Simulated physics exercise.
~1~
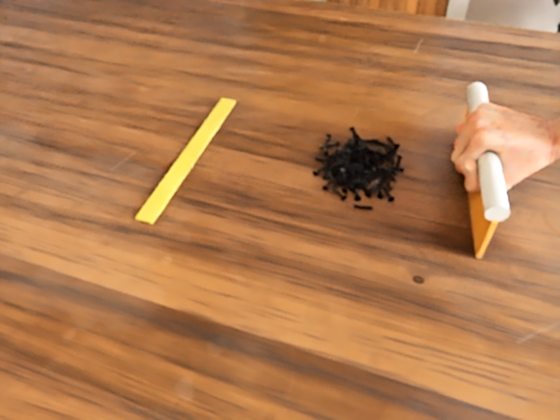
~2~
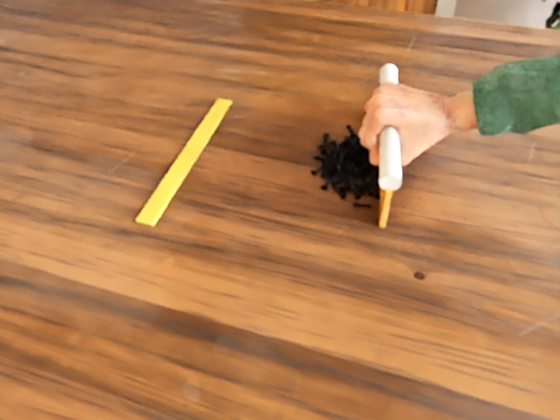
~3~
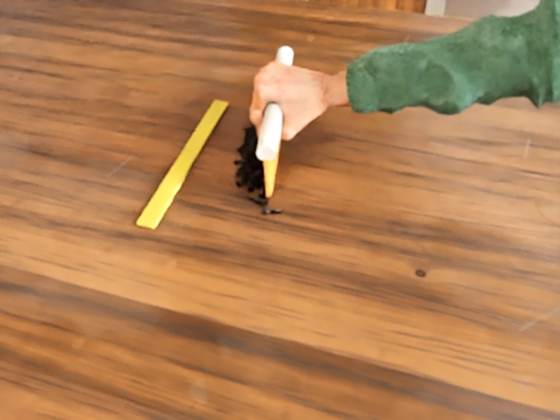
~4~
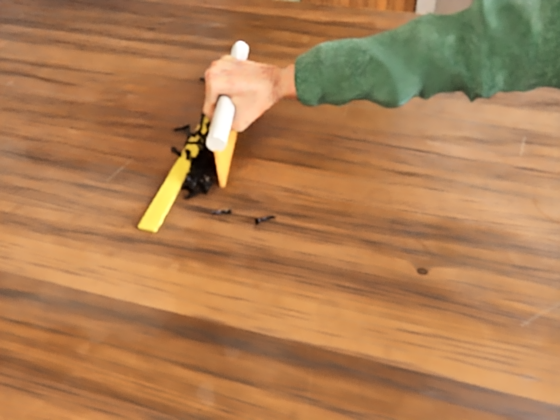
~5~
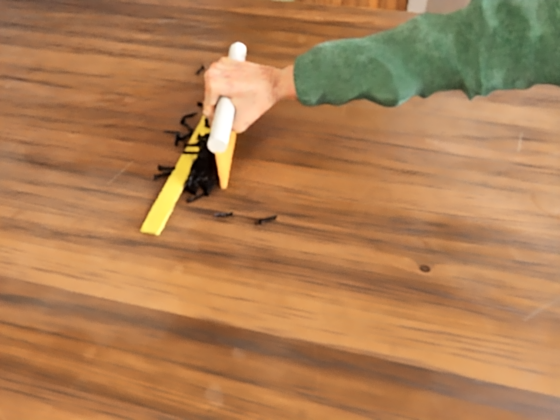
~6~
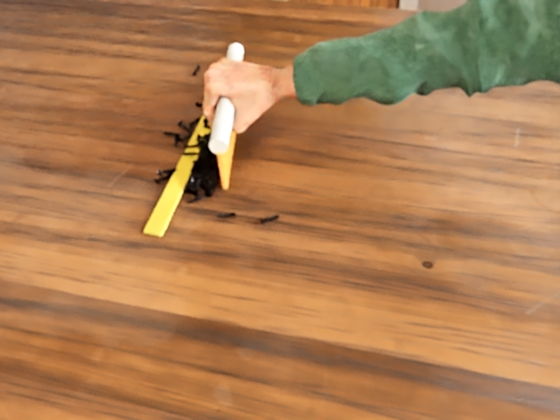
On a wooden tabletop, a hand scrapes black screws left against a yellow strip, scattering some past it.
